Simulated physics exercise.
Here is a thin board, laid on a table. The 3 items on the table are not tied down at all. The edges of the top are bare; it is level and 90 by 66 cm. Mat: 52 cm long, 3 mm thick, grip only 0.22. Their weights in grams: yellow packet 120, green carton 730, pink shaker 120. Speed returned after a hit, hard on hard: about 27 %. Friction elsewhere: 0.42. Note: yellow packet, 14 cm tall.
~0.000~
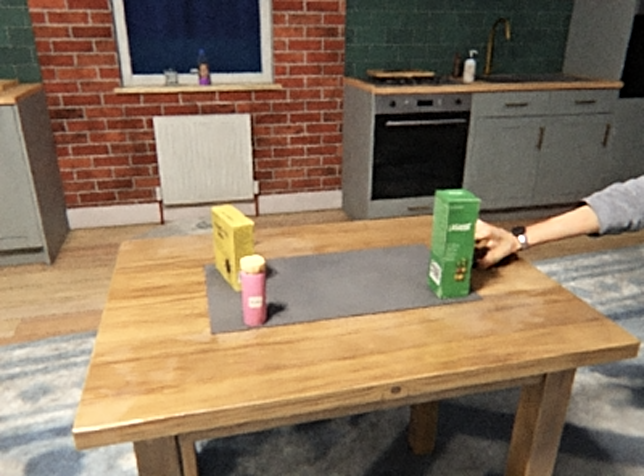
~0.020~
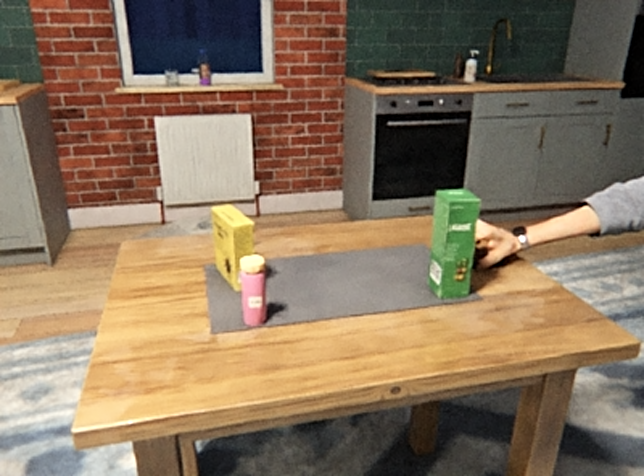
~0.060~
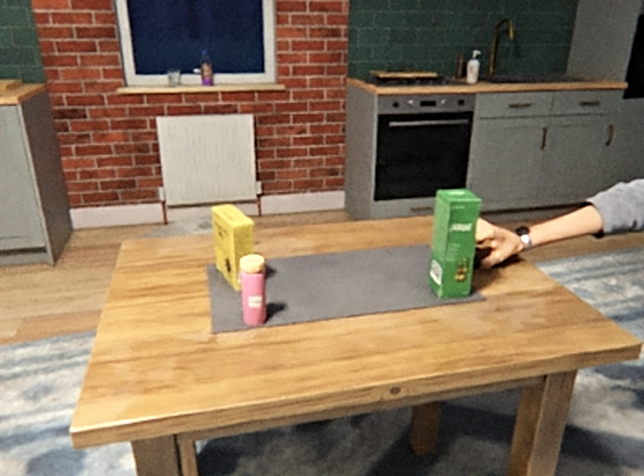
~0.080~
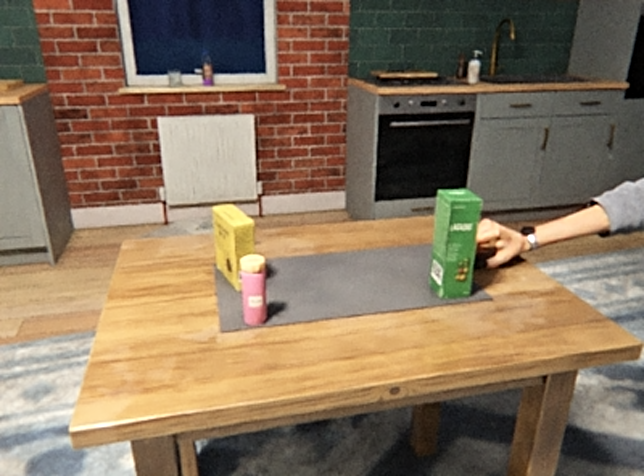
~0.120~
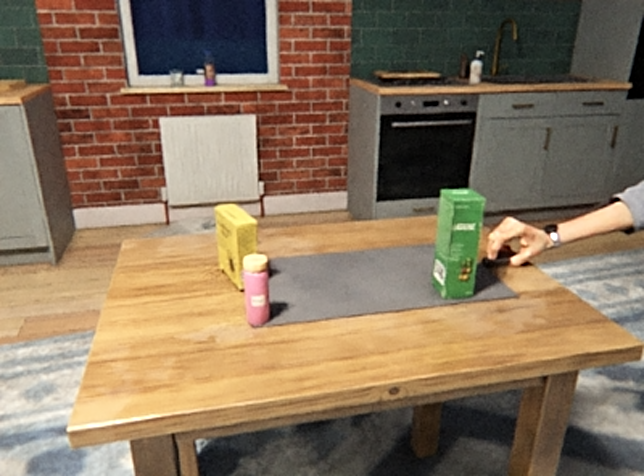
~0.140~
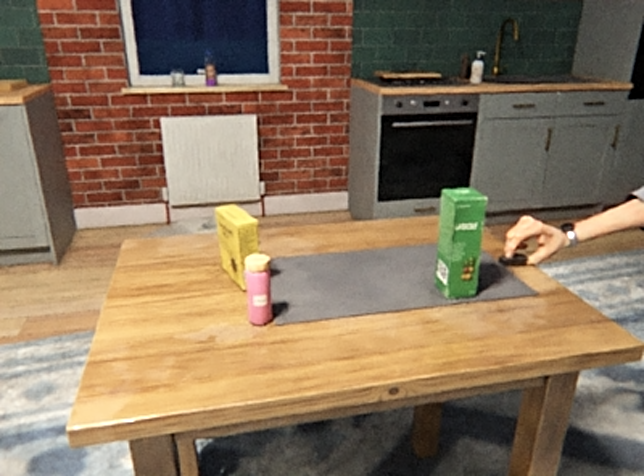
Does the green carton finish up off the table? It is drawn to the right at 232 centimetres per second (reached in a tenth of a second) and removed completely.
Yes, it leaves the table.
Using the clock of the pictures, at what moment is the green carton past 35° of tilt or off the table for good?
That comes at close to 0.6 seconds.
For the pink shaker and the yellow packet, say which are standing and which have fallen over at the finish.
Final state - pink shaker: Remains on its base; yellow packet: Remains on its base.
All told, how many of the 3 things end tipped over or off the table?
The count is 1.
After 0.34 s, mat out by 58 cm; green carton slid 10 cm near (500, 240); pink shaker leaning 8°.
After 0.64 s, mat out by 103 cm; green carton leaning 58° near (559, 250); pink shaker leaning 4°; yellow packet slid 2 cm.
After 1.04 s, mat out by 103 cm; green carton now off the table; pink shaker slid 2 cm; yellow packet slid 2 cm.
After 1.34 s, mat out by 103 cm; yellow packet slid 2 cm; pink shaker slid 2 cm.
By the end (1.5 s), off the table, green carton; the other 2 in place, give or take 6 cm.
